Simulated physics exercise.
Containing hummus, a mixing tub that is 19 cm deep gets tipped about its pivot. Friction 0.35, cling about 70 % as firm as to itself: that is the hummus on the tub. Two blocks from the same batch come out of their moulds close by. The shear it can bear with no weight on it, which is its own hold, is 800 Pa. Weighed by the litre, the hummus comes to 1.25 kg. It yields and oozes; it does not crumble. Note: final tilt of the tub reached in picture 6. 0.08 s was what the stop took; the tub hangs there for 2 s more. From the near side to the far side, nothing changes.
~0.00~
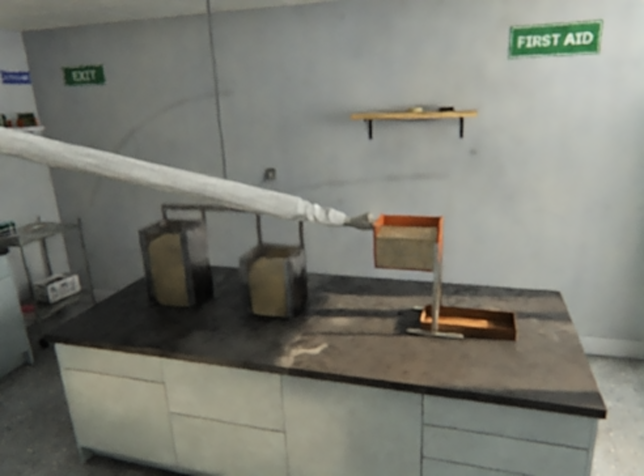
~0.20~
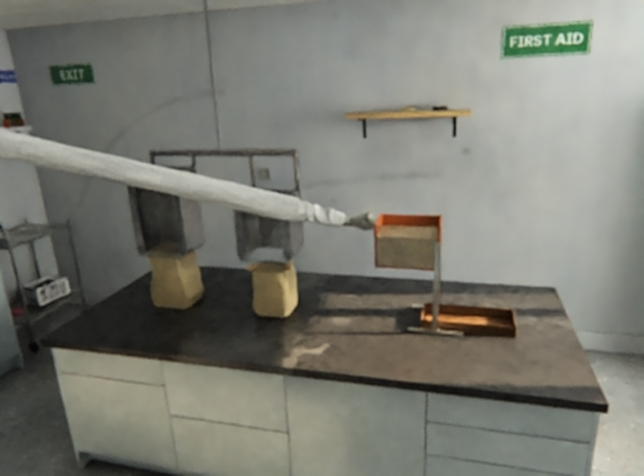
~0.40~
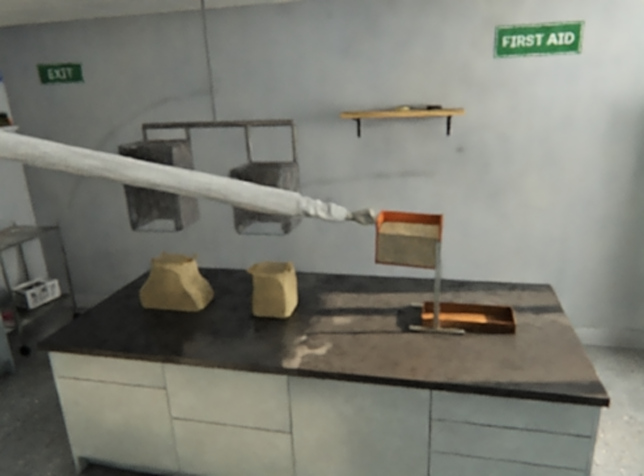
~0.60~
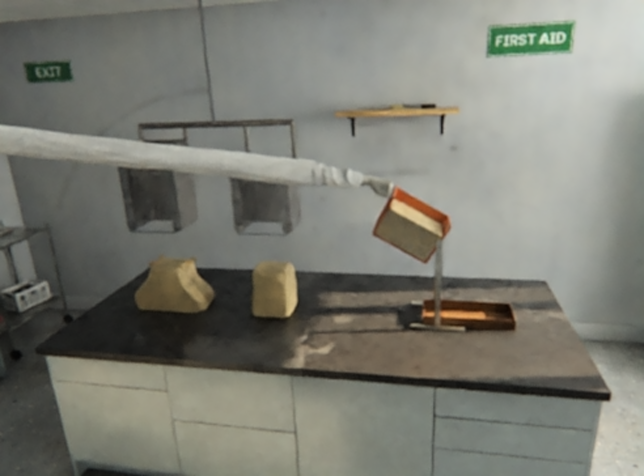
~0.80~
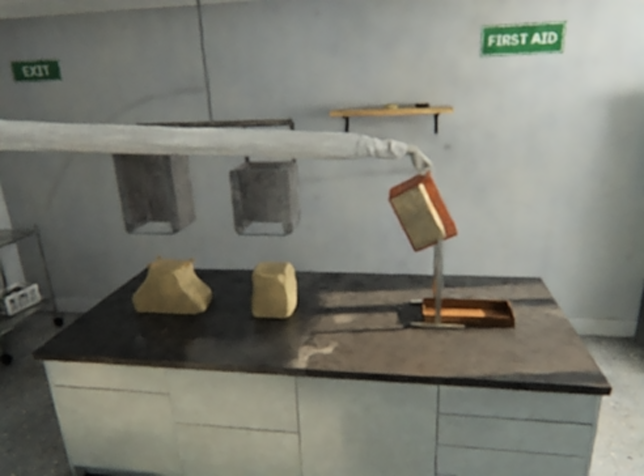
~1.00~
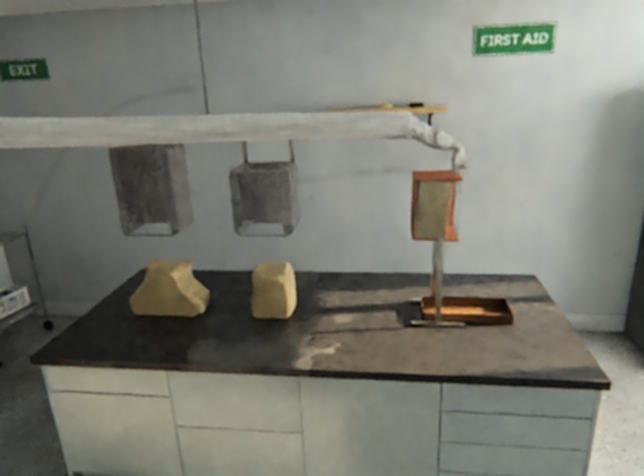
White-sleeved arm tilting an orange-edged tub of beige paste onto its side after two moulds lift off slumping blocks on a counter.
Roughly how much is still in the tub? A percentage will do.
I would say about 52 percent.
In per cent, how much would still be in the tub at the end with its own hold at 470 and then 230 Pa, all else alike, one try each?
40 in a hundred, followed by 30 in a hundred.
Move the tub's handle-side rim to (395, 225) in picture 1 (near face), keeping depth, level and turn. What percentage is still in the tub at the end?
Roughly 100 %.
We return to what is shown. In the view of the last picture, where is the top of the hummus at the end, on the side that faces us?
Around (435, 215).
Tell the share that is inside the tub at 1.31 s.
It's something like 75 % of the original load.
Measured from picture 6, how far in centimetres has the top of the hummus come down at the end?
About 15 cm.
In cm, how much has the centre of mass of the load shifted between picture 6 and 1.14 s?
Roughly 4 centimetres.
By 1.14 s, the tub is at 91 degrees and holds 100 %.
By 1.31 s, the tub is at 91 degrees and holds 74 %.
By 1.48 s, the tub is at 91 degrees and holds 53 %.
By 1.65 s, the tub is at 91 degrees and holds 52 %.
By 3.00 s, at the end, the tub is at 91 degrees and holds 52 %.
